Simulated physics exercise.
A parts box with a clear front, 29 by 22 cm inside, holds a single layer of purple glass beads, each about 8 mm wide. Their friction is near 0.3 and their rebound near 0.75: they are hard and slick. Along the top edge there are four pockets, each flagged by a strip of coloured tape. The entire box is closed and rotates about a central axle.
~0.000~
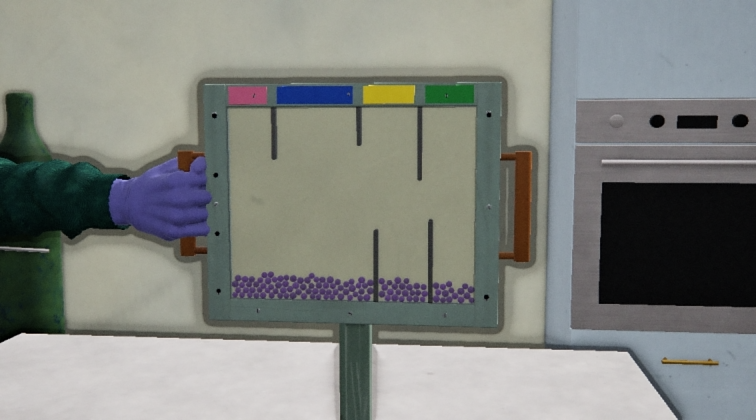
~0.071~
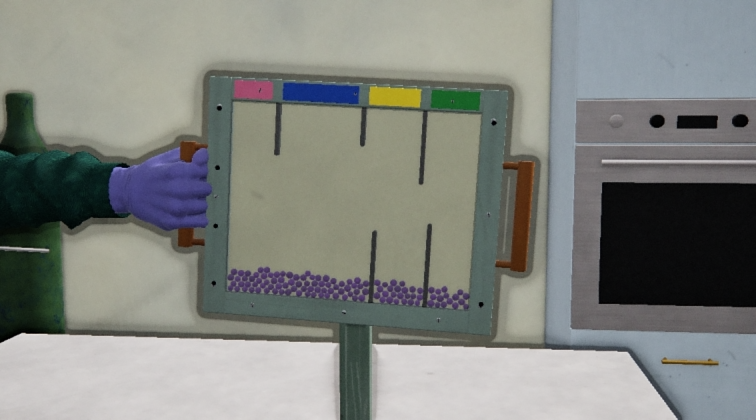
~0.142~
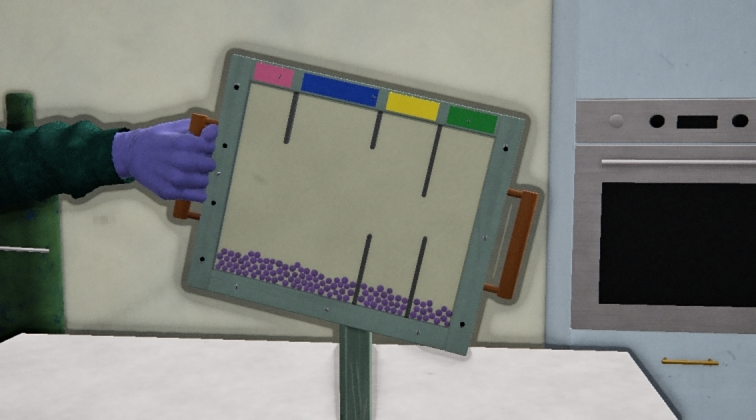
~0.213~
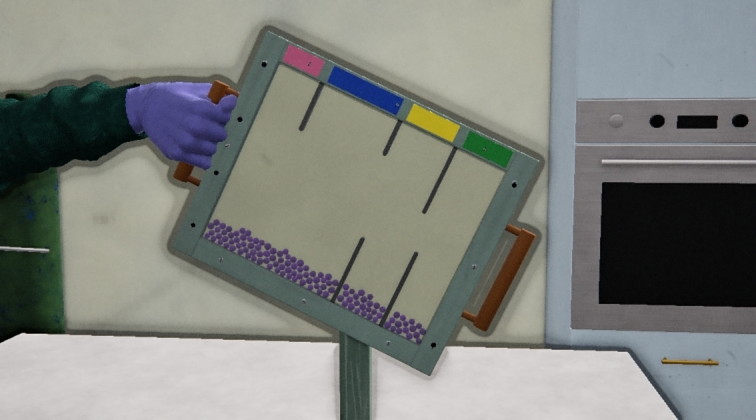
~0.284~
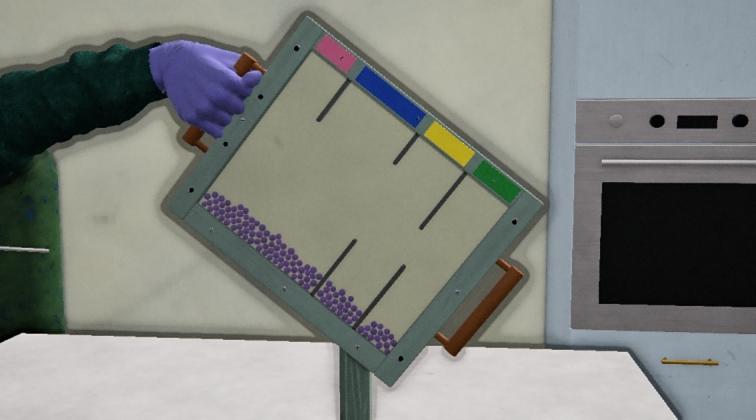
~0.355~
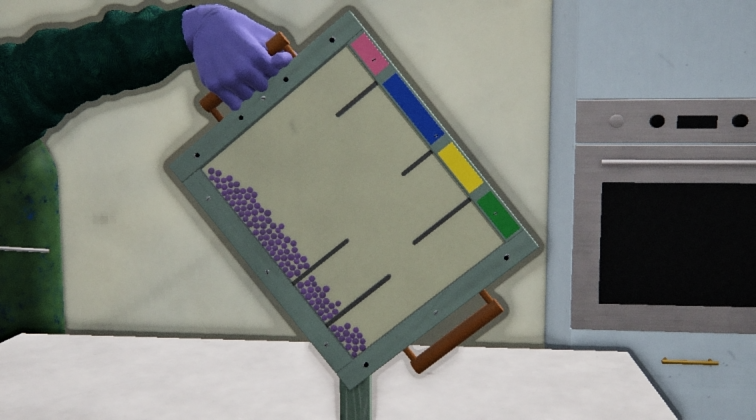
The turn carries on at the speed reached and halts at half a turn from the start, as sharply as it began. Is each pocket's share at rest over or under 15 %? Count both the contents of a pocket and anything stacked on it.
When it stops: Yellow pocket in excess of, green pocket in excess of, blue pocket in excess of, pink pocket short of 15 %.
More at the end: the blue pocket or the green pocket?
More goes to the green pocket.
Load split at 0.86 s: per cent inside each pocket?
Yellow pocket: 30; green pocket: 5; blue pocket: 0; pink pocket: 0.
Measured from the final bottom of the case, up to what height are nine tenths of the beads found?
Roughly 5 cm.
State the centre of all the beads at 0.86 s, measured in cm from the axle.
It sits about 3 cm left and about 5 cm below the axle.
After 0.61 s it has turned 97°, the beads' middle is 8 cm left of and 2 cm below the axle; inside pockets, nothing yet.
After 0.86 s it has turned 141°, the beads' middle is 3 cm left of and 5 cm below the axle; inside pockets, yellow 30 %, green 5 %.
After 1.15 s it has turned 180°, the beads' middle is 5 cm left of and 9 cm below the axle; inside pockets, yellow 40 %, green 25 %, blue 15 %.
All still by 1.9 s, yellow 55 %, green 30 %, blue 20 %, pink 0 %.
